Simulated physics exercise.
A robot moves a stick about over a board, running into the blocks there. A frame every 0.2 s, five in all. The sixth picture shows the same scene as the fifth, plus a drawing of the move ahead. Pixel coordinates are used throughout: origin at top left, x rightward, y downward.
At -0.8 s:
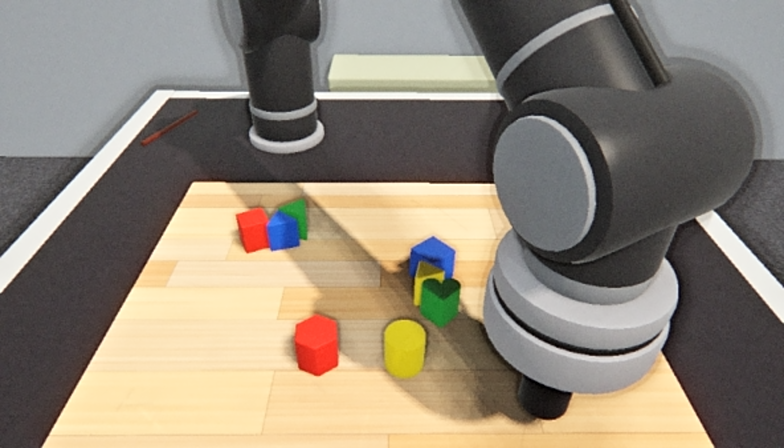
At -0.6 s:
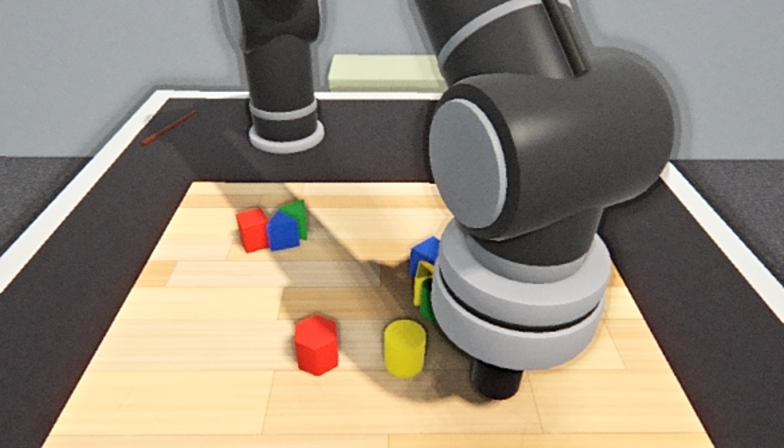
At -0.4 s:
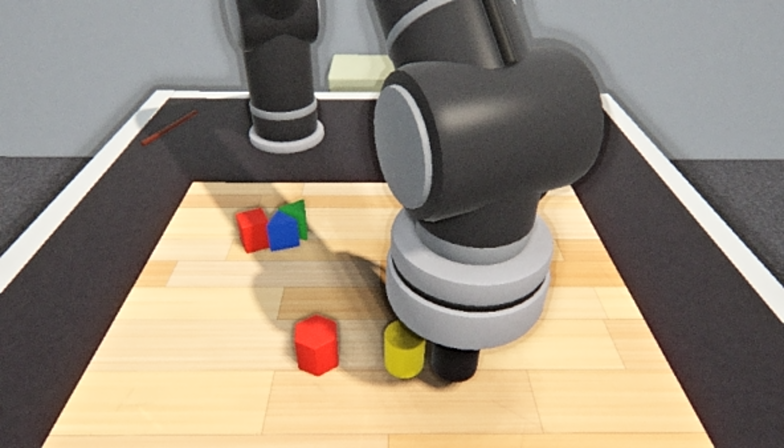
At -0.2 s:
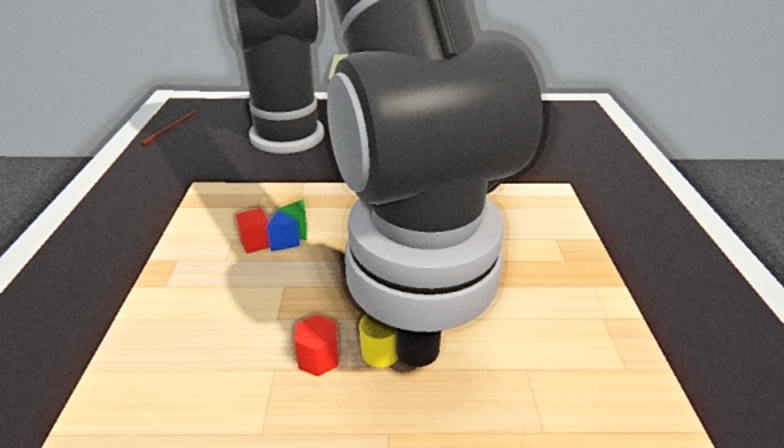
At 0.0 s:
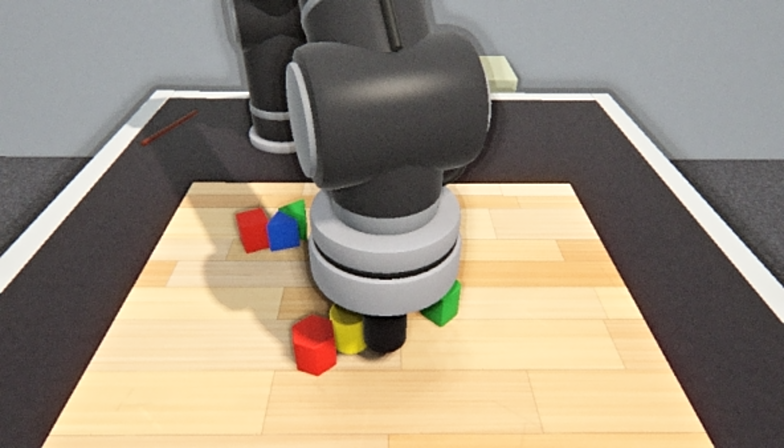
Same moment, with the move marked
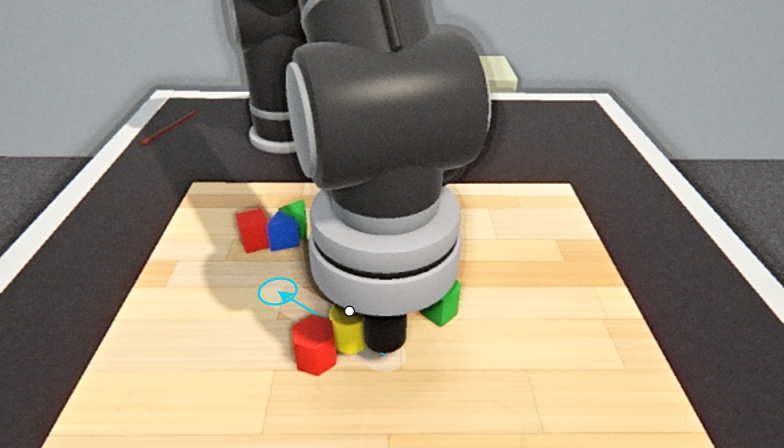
The clip shows a robot arm sweeping a dark stick leftward over a wooden board scattered with coloured blocks, meeting the yellow round block and pushing it left until it sits close beside the red six-sided block.
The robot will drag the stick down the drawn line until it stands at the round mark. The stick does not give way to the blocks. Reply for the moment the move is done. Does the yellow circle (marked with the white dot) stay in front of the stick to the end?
Yes, that is what happens.
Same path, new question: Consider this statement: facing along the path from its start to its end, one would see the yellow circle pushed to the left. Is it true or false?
It is true.
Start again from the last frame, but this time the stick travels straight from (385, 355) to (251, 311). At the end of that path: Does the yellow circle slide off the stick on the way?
I believe so.
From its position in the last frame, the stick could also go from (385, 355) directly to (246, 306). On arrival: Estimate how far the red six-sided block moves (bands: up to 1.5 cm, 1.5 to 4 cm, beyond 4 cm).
Of the three bands, it's 1.5 to 4 cm.
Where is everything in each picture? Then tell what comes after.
In the first picture, stick tip at (543, 399); block tops, red six-sided block at (316, 330); yellow circle at (405, 334); green heart at (442, 286).
In the second picture, stick at (496, 381); blocks unchanged.
In the third picture, stick at (454, 364); blocks unchanged.
In the fourth picture, stick at (417, 350); yellow circle at (380, 324).
In the fifth picture, stick at (385, 337); red six-sided block at (313, 330); yellow circle at (349, 311); green heart partly hidden.
Path on the board, from (385, 355) to (278, 291); the dot is on the yellow circle.
On the path given first. One third of the way, stick at (344, 313); red six-sided block at (305, 327), turned 35° anticlockwise; yellow circle at (309, 291).
Two thirds of the way, stick at (308, 293); red six-sided block at (305, 327), turned 35° anticlockwise; yellow circle at (272, 275).
At the end, stick at (275, 274); red six-sided block at (305, 327), turned 35° anticlockwise; yellow circle at (236, 265); green heart in place.
